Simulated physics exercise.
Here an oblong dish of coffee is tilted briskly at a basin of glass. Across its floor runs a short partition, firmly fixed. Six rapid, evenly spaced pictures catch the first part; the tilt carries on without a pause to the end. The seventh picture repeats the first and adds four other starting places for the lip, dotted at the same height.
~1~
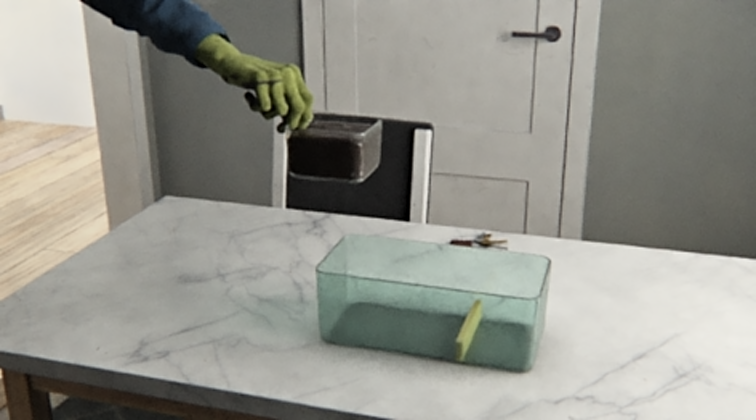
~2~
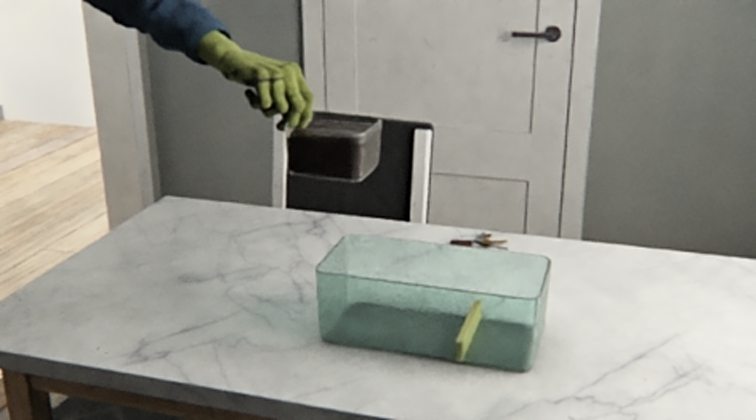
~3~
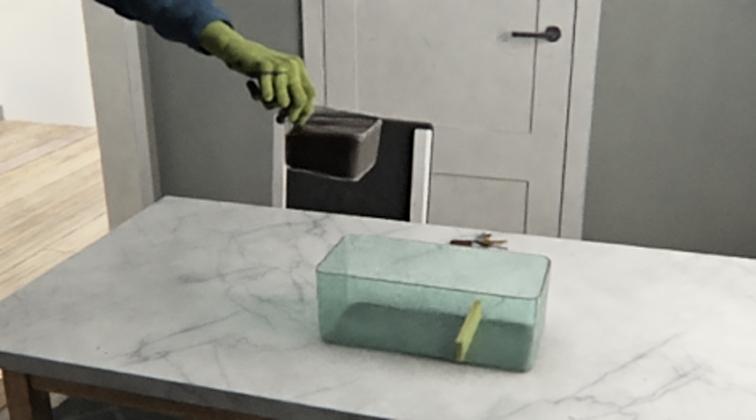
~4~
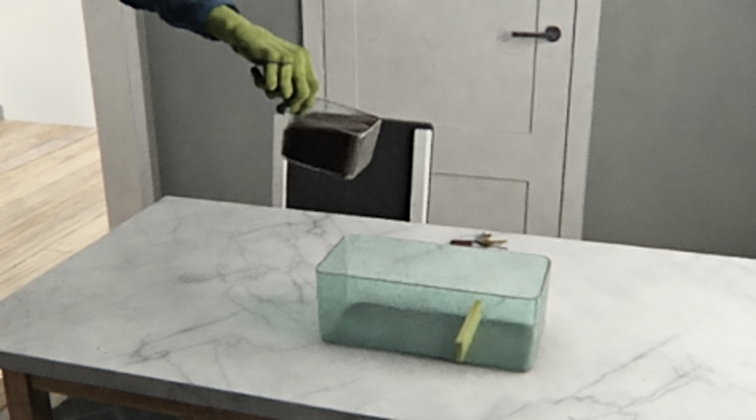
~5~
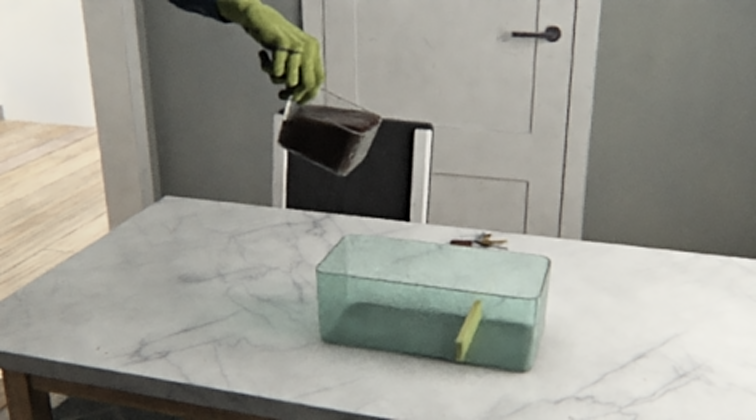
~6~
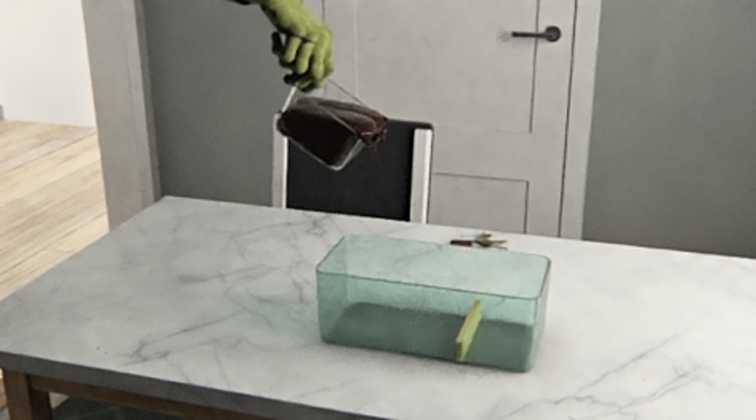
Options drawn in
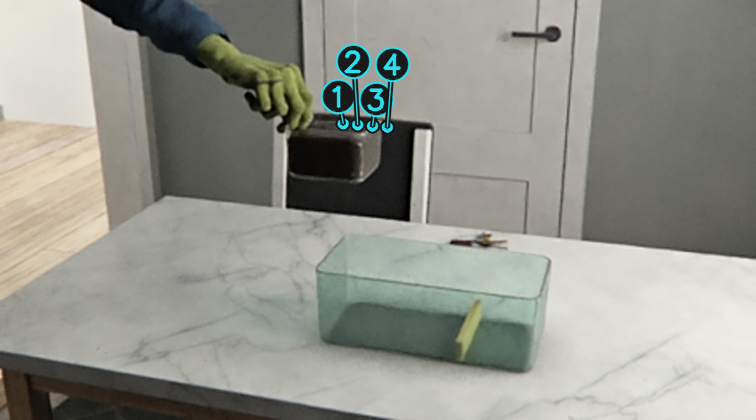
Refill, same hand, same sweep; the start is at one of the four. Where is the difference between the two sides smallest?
Take 4.
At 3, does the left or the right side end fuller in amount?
The left one.
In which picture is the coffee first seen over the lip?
Picture 5.
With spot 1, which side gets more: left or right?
More ends on the left.
On the marked copy, 1 at (343, 123); 2 at (357, 124); 3 at (372, 126); 4 at (387, 127).
If 1 is chosen, about 79 % ends left of the wall and 18 % right of it; 3 % is lost outside.
If 2 is chosen, about 81 % ends left of the wall and 15 % right of it; 5 % is lost outside.
If 3 is chosen, about 66 % ends left of the wall and 31 % right of it; 3 % is lost outside.
If 4 is chosen, about 45 % ends left of the wall and 52 % right of it; 3 % is lost outside.
